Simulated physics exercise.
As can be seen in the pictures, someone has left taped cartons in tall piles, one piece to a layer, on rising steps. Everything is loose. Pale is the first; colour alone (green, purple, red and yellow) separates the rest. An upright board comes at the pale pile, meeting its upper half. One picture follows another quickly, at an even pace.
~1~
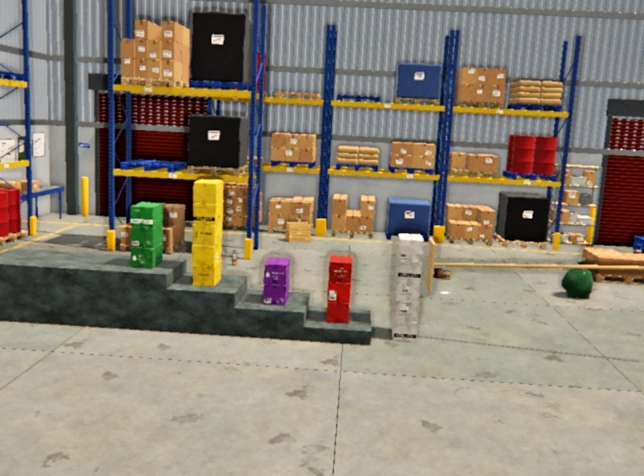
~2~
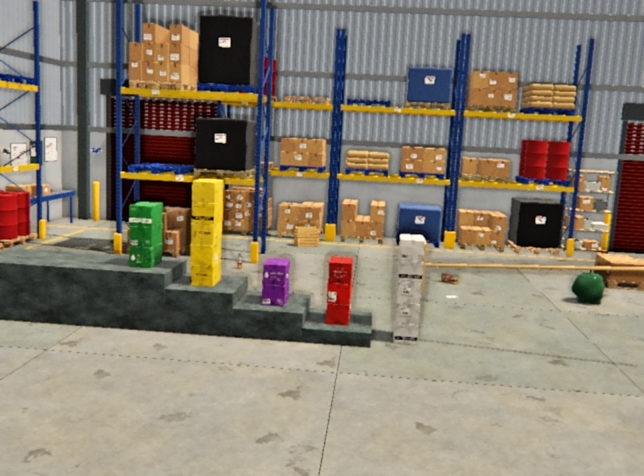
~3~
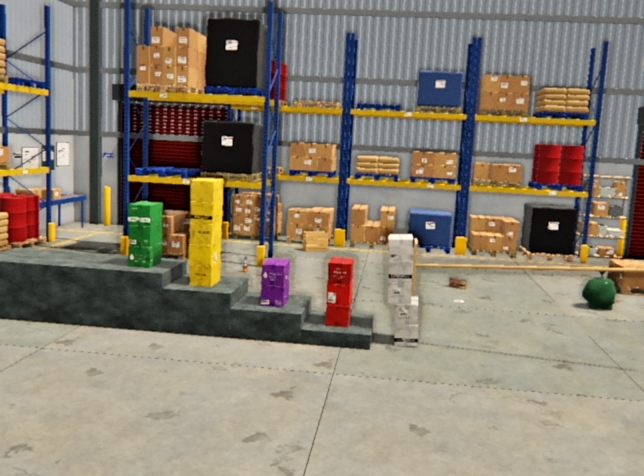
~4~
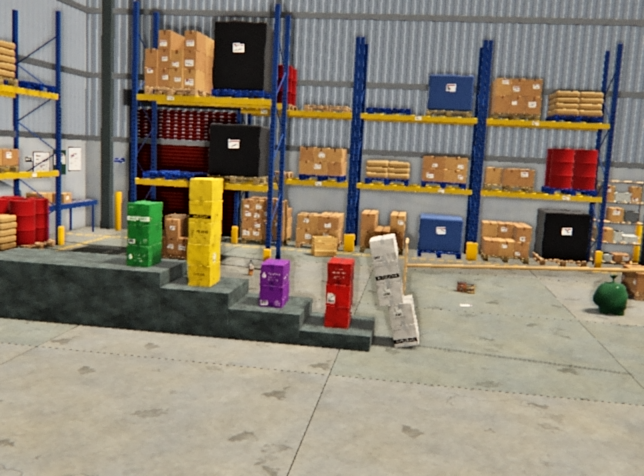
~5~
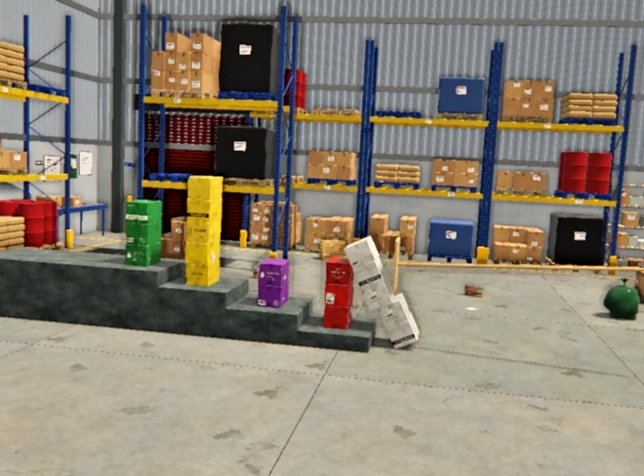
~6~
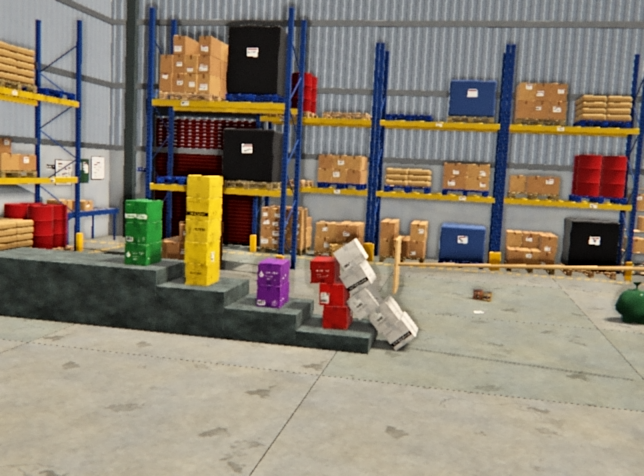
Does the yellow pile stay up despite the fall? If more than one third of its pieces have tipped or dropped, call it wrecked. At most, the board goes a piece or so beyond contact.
Yes, it stays mostly up.
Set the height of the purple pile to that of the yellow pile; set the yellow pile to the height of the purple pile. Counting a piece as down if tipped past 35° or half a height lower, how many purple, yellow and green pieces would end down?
Purple 0, yellow 0, green 0.
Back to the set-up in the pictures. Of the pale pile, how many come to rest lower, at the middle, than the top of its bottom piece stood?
Count = 1.
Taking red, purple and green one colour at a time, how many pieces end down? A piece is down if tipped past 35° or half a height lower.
Taking each in turn, red gives 3, purple gives 1, green gives 0.
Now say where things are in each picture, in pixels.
In the first picture (we follow the side turned to the camera; the camera moves round a little), board (433, 262) not yet touching; top yellow carton (205, 193); top red carton (340, 273); no other piece has moved.
The second picture shows board (424, 262) pushing; top yellow carton (203, 192).
The third picture shows board (415, 262) pushing, top of the pale pile leaning barely; top yellow carton (202, 191); no other piece has moved.
The fourth picture shows board (406, 262) pushing, top of the pale pile leaning a little; top yellow carton (201, 190); no other piece has moved.
The fifth picture shows board (395, 260) pushing, top of the pale pile leaning clearly; top yellow carton (199, 189); no other piece has moved.
The sixth picture shows board (396, 260) stopped, top of the pale pile leaning well over; top yellow carton (198, 187); top red carton (322, 272) displaced half its height; 2 stirred so far.
Soon, 5 of the pale pile down; none of the 5 yellow cartons down (0 of 13 in all colours); top yellow carton unmoved; top red carton tipped a little.
A while on, 5 of the pale pile down; none of the 5 yellow cartons down (0 of 13 in all colours); top yellow carton unmoved; top red carton tipped well over.
Towards the end, 5 of the pale pile down; none of the 5 yellow cartons down (3 of 13 in all colours); top yellow carton unmoved; top red carton tipped well over, half its height lower.
Finally, 5 of the pale pile down; none of the 5 yellow cartons down (4 of 13 in all colours); top yellow carton unmoved; top purple carton tipped steeply, half its height lower. Seen by the last camera, middles, top yellow carton near (205, 187), top purple carton near (249, 280).
